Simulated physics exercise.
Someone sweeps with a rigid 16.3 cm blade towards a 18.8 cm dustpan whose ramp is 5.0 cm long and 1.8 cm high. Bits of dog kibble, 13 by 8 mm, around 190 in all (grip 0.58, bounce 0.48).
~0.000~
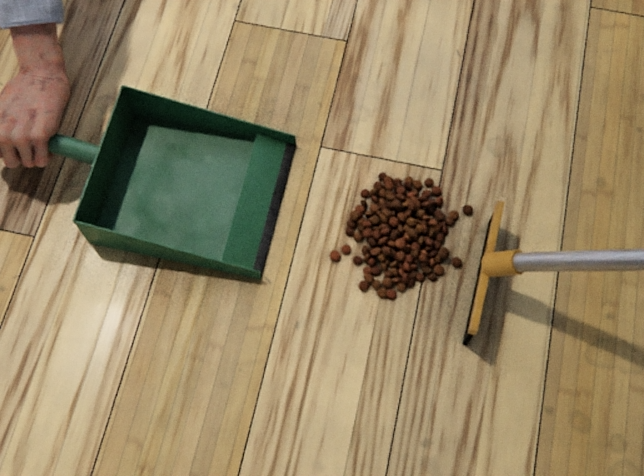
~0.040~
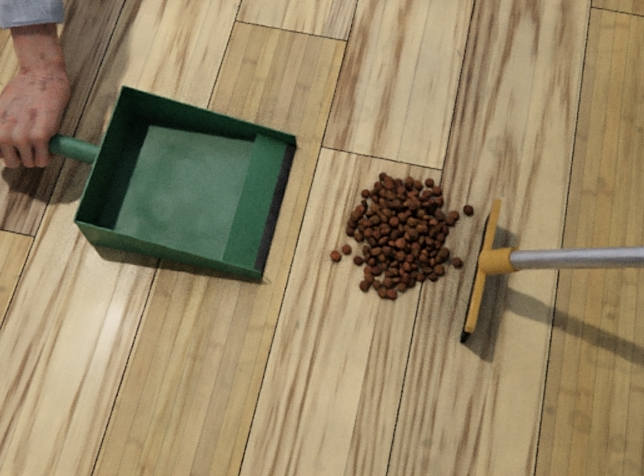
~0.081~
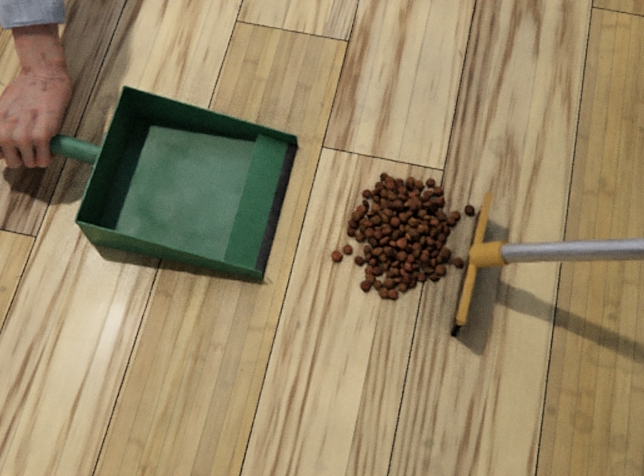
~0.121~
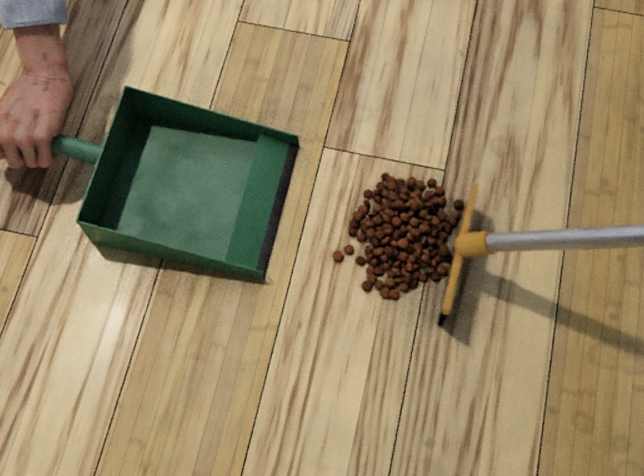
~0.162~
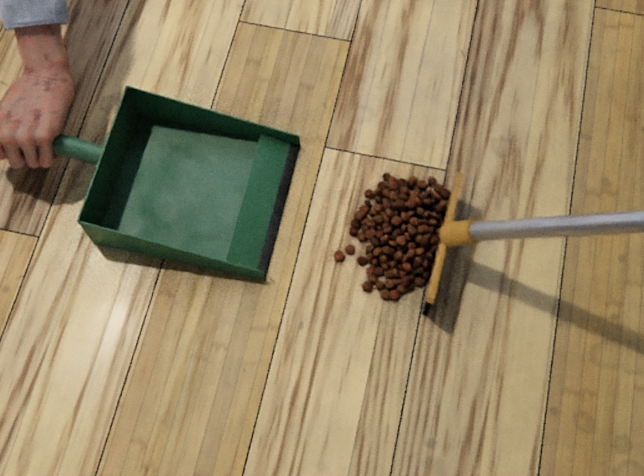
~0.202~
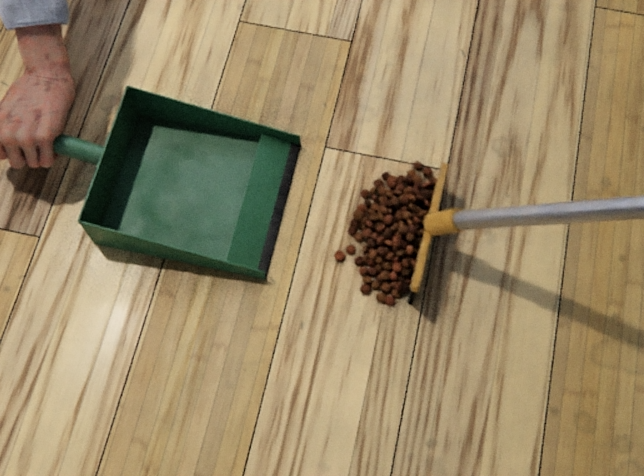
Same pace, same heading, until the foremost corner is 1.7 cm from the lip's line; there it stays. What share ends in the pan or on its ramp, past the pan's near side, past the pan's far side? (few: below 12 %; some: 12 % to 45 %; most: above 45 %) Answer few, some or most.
Pan: Some, near side: Few, far side: Some.
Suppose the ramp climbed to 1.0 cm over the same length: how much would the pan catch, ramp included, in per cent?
Then about 40 per cent.
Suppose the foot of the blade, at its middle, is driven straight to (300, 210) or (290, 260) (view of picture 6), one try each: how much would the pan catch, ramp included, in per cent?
Some 45 and 25 per cent.
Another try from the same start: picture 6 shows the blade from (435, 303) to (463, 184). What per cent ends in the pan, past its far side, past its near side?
Pan 30, far 25, near 0.
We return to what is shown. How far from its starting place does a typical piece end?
About 16 cm.
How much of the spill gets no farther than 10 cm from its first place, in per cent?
Roughly 15 per cent.
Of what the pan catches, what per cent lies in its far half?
About 70 per cent.
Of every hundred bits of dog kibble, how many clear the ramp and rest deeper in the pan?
Roughly 5 per cent.
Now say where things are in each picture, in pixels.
In the first frame, blade from (473, 330) to (499, 208), moved 0.0 cm, 0 of the pieces shifted so far; middle of the pieces at (402, 232); pan at (180, 190).
In the second frame, blade from (470, 327) to (496, 206), moved 0.4 cm, 0 of the pieces shifted so far; middle of the pieces at (402, 232).
In the third frame, blade from (461, 321) to (487, 200), moved 1.8 cm, 0 of the pieces shifted so far; middle of the pieces at (403, 232).
In the fourth frame, blade from (446, 310) to (473, 190), moved 4.0 cm, 3 of the pieces shifted so far; middle of the pieces at (405, 232).
In the fifth frame, blade from (430, 298) to (458, 180), moved 6.3 cm, 75 of the pieces shifted so far; middle of the pieces at (404, 232).
In the sixth frame, blade from (415, 287) to (443, 170), moved 8.5 cm, 178 of the pieces shifted so far; middle of the pieces at (398, 229); pan at (185, 190). The blade's pace is about 0.56 m/s, heading 24 degrees away from the viewer's side.
After 0.37 s, middle of the blade 10 cm from the lip; 0 % over the lip, far side 10 %, near side 0 %.
After 0.48 s, middle of the blade 4 cm from the lip; 5 % over the lip, far side 20 %, near side 0 %.
After 0.72 s, middle of the blade 2 cm from the lip; 35 % over the lip, far side 25 %, near side 0 %.
By 1.2 s all is still; pan 35 %, near side 0 %, far side 25 %, in front of the lip or behind the blade 40 %.
